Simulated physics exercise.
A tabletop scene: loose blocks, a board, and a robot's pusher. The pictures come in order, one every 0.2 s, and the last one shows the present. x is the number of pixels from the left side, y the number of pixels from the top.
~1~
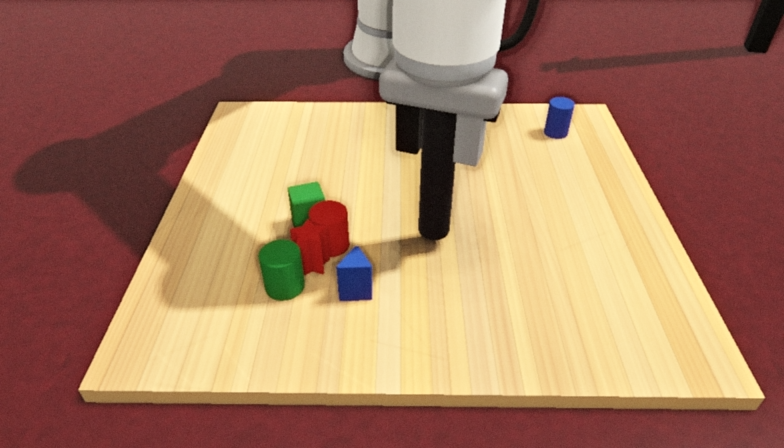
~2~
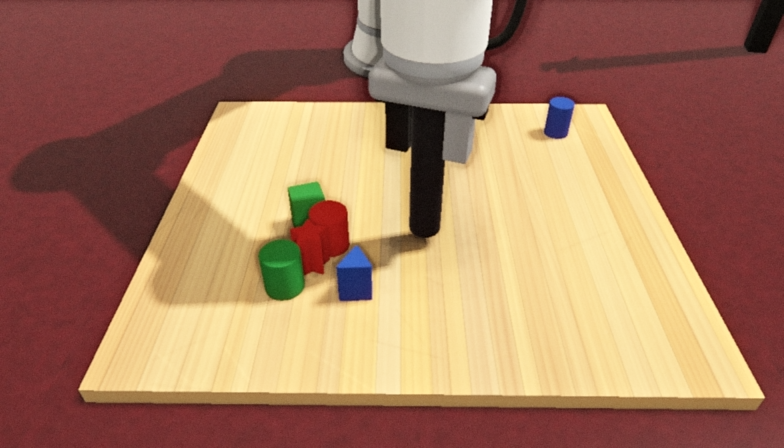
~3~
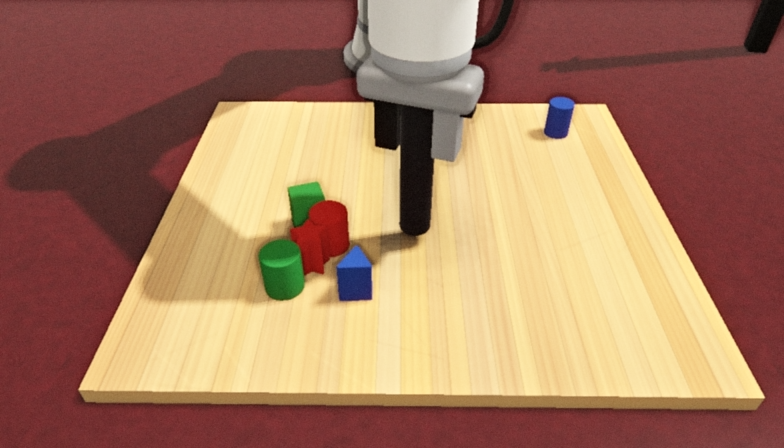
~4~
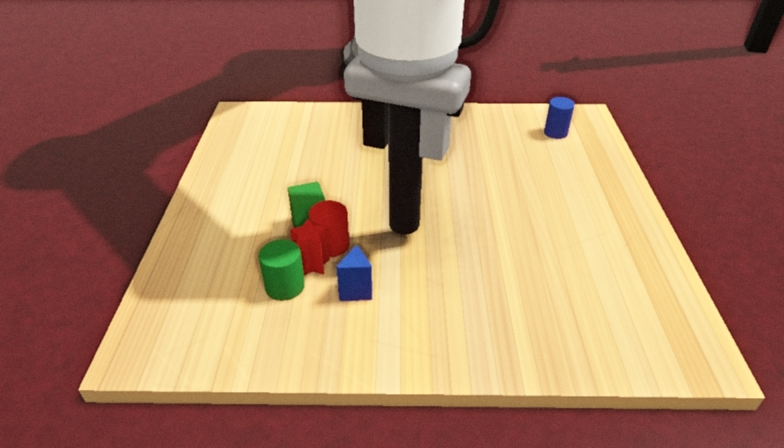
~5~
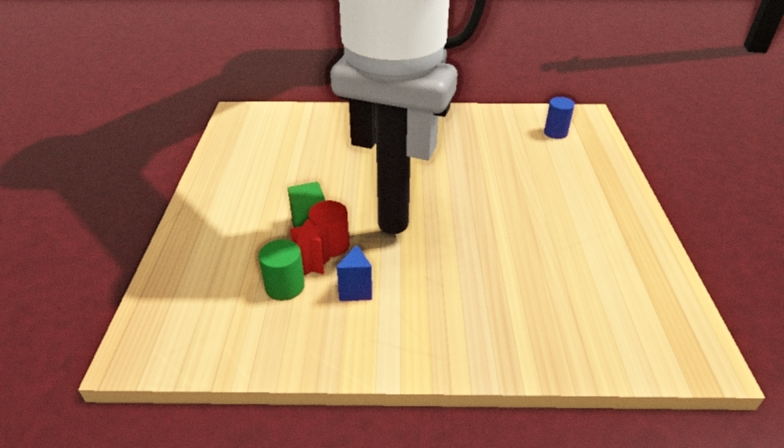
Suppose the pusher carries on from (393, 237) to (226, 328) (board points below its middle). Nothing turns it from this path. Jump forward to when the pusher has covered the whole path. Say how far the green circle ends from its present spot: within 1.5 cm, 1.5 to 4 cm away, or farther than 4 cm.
Answer: More than 4 cm.
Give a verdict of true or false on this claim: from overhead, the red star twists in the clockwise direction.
This is true.
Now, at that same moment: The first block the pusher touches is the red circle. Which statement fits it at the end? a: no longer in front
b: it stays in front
Letter a.
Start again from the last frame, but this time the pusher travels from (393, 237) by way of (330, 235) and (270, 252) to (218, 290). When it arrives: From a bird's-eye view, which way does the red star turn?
Viewed from above: Anti-clockwise.
On the path given first. One third of the way, pusher at (342, 252); red star at (305, 233), turned 15° anticlockwise; red circle at (317, 212).
Two thirds of the way, pusher at (284, 282); green circle at (240, 265); red star at (268, 241), turned 45° clockwise; red circle at (317, 212).
At the end, pusher at (223, 316); green circle at (187, 277); red star at (268, 242), turned 60° clockwise; red circle at (317, 212); blue triangular block in place.
